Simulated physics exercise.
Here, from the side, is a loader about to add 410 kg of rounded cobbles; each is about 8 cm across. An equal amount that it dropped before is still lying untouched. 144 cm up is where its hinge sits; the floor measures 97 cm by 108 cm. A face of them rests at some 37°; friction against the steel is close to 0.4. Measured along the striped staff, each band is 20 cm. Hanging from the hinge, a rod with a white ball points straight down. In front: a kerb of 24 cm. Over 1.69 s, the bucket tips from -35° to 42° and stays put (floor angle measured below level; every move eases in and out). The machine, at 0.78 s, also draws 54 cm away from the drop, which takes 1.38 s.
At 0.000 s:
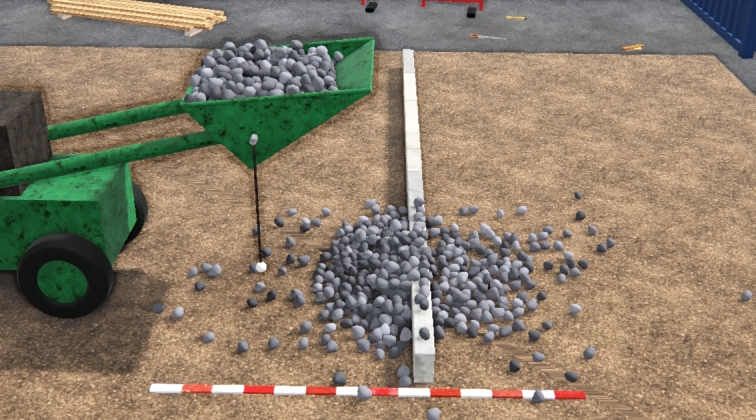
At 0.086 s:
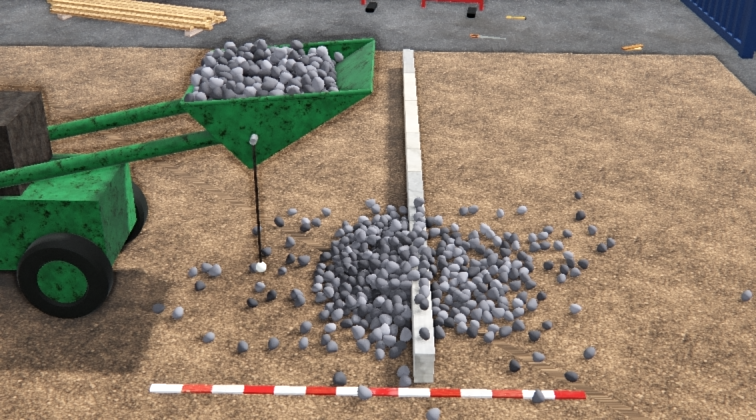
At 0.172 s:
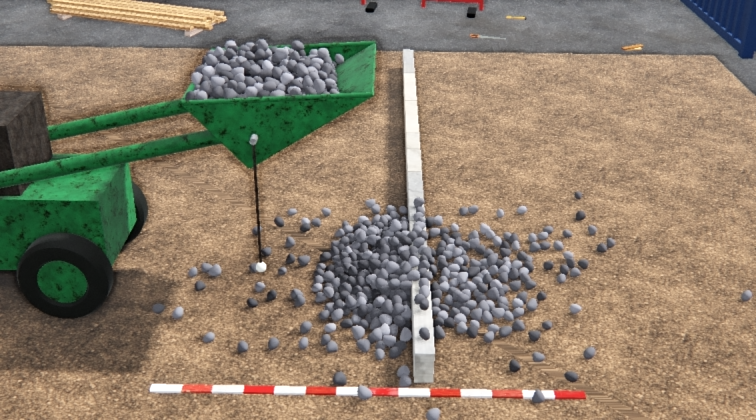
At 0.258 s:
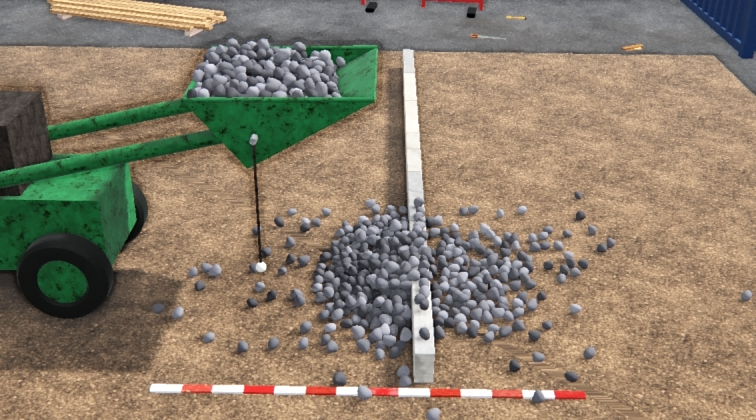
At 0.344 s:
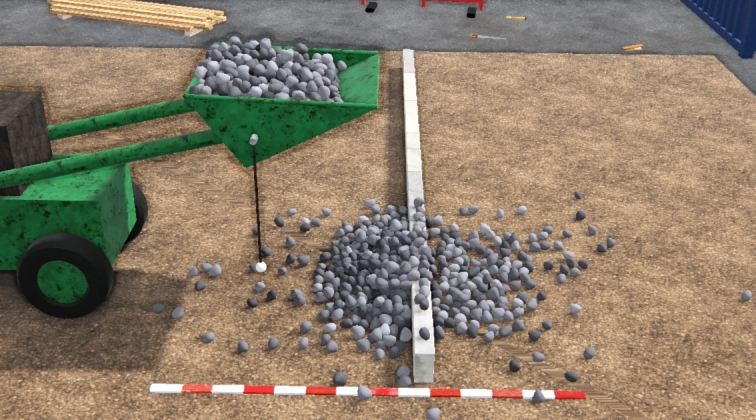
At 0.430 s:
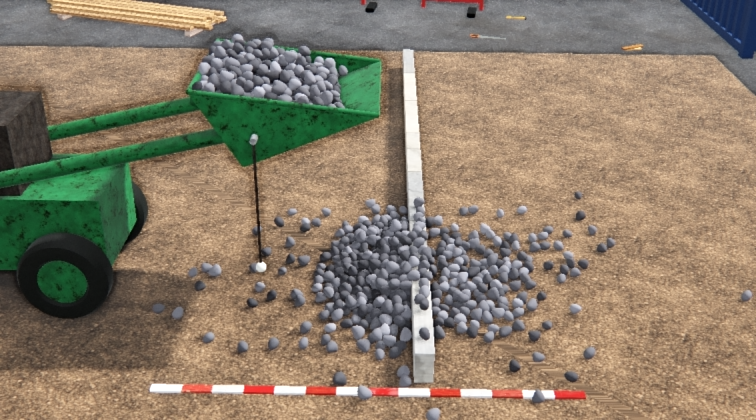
In the video, a green loader holds a bucket heaped with grey stones beside a stone pile straddling a pale kerb. The bucket slowly tilts forward, its right edge lowering slightly, while the pile on the ground stays still.
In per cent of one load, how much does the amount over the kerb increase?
About 0 per cent.
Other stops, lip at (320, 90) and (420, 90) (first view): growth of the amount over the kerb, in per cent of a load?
About 0 per cent for the first, 10 per cent for the second.
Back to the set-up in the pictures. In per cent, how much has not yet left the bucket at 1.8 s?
Roughly 20 per cent remains inside.
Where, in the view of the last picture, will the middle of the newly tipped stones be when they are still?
Their centre rests close to (329, 267).
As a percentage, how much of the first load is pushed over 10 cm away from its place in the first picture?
Near 5 per cent, I reckon.
After 1.3 s the floor is at 30°; in per cent of one load, 91 in the bucket, 80 on this side of the kerb, 32 over the kerb; the foremost stones are at (605, 239).
After 1.8 s the floor is at 42°; in per cent of one load, 18 in the bucket, 153 on this side of the kerb, 32 over the kerb; the foremost stones are at (605, 239).
After 2.6 s the floor is at 42°; in per cent of one load, 0 in the bucket, 171 on this side of the kerb, 32 over the kerb; the foremost stones are at (605, 239).
After 5.2 s the floor is at 42°; in per cent of one load, 0 in the bucket, 171 on this side of the kerb, 32 over the kerb; the foremost stones are at (605, 239). Net gain over the kerb, 0.
